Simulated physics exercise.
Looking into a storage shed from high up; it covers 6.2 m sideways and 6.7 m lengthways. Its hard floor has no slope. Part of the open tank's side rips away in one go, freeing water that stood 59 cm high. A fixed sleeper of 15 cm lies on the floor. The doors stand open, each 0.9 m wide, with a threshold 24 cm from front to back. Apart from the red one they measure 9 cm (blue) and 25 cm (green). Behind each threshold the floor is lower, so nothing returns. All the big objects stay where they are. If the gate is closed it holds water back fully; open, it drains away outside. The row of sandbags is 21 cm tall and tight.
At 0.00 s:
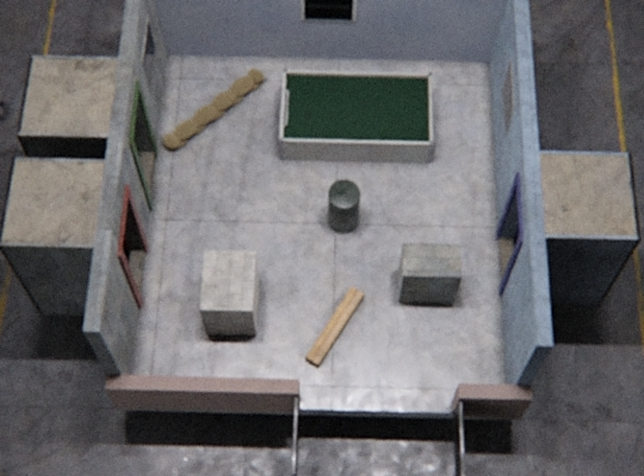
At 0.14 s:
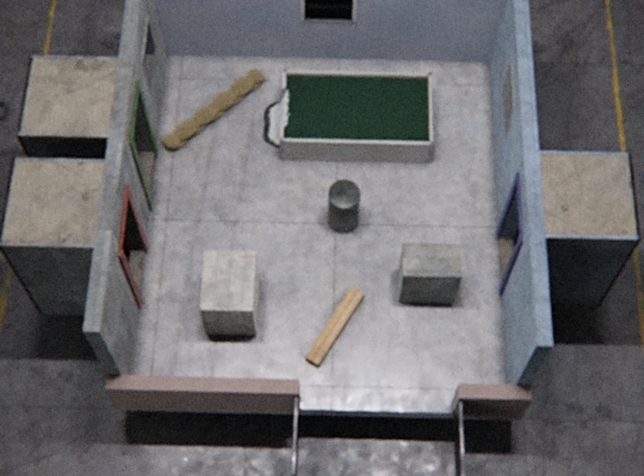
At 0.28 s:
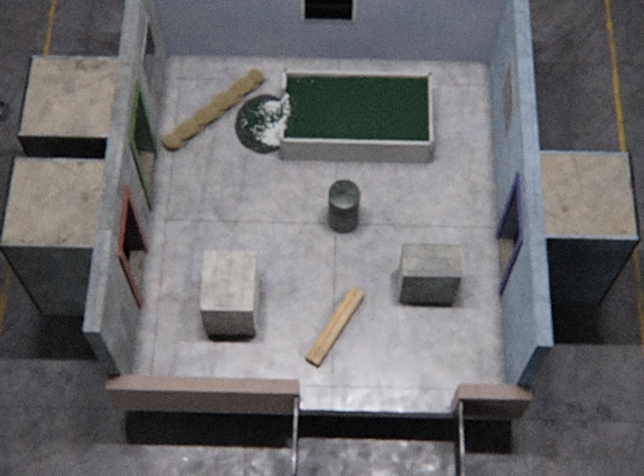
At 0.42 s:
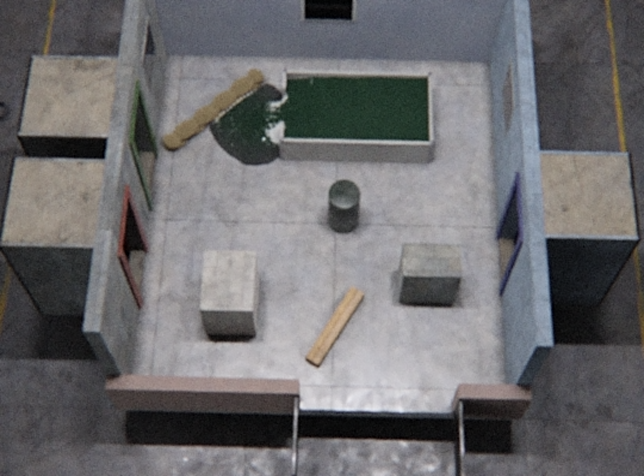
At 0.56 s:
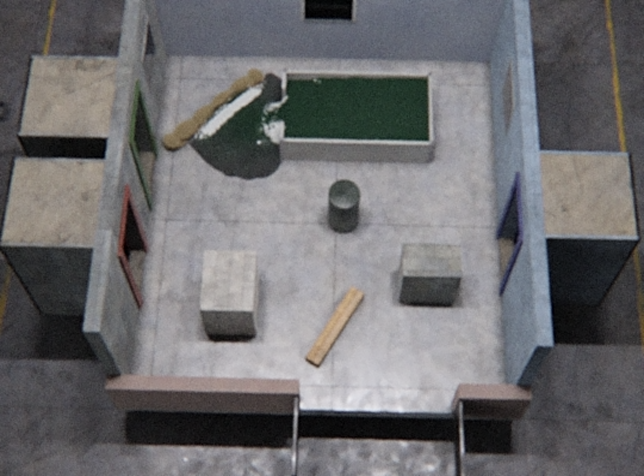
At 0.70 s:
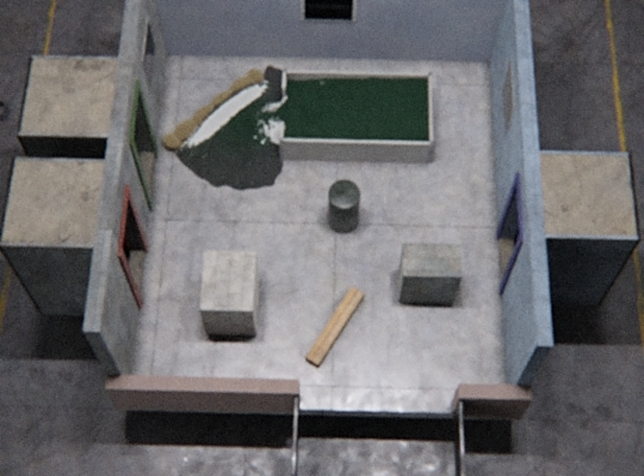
In a storage shed seen from above, the left side of an open tank broke open, and water poured out across the floor, spreading around the slanted wooden beam and toward the viewer.
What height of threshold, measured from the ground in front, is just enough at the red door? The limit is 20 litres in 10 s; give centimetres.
At least 8.5 cm or so.
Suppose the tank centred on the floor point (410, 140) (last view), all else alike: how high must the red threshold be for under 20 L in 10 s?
Then roughly 7.5 cm.
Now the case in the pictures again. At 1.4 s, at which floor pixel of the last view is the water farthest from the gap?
Near (148, 233).
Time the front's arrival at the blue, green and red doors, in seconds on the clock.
Blue 8.5 s, green 1.0 s, red 1.6 s.
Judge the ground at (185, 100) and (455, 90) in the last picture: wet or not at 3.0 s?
In turn: Under water, dry.
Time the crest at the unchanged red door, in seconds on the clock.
At about 10.0 s.
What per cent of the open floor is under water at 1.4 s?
Some 15 per cent of it.
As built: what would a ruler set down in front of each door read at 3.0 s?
In cm: Blue 0, green 23, red 11.
After 1.4 s water covers 15 % of the floor, deepest (36 cm) near (239, 105); it has not reached the red door.
After 3.0 s water covers 35 % of the floor, deepest (29 cm) near (239, 105); 11 cm at the red door, 0 litres in over its 12 cm threshold.
After 10.0 s water covers 90 % of the floor, deepest (12 cm) near (143, 280); 12 cm at the red door, 2 litres in over its 12 cm threshold.
At the red door as built, the water arrived by 1.7 s and peaked near 12 cm at 10.0 s.
Run again over the same 10 s with other heights there, 33 litres in over 7 cm, 12 litres over 9.5 cm. The limit of 20 litres is kept from about 8.5 cm up.
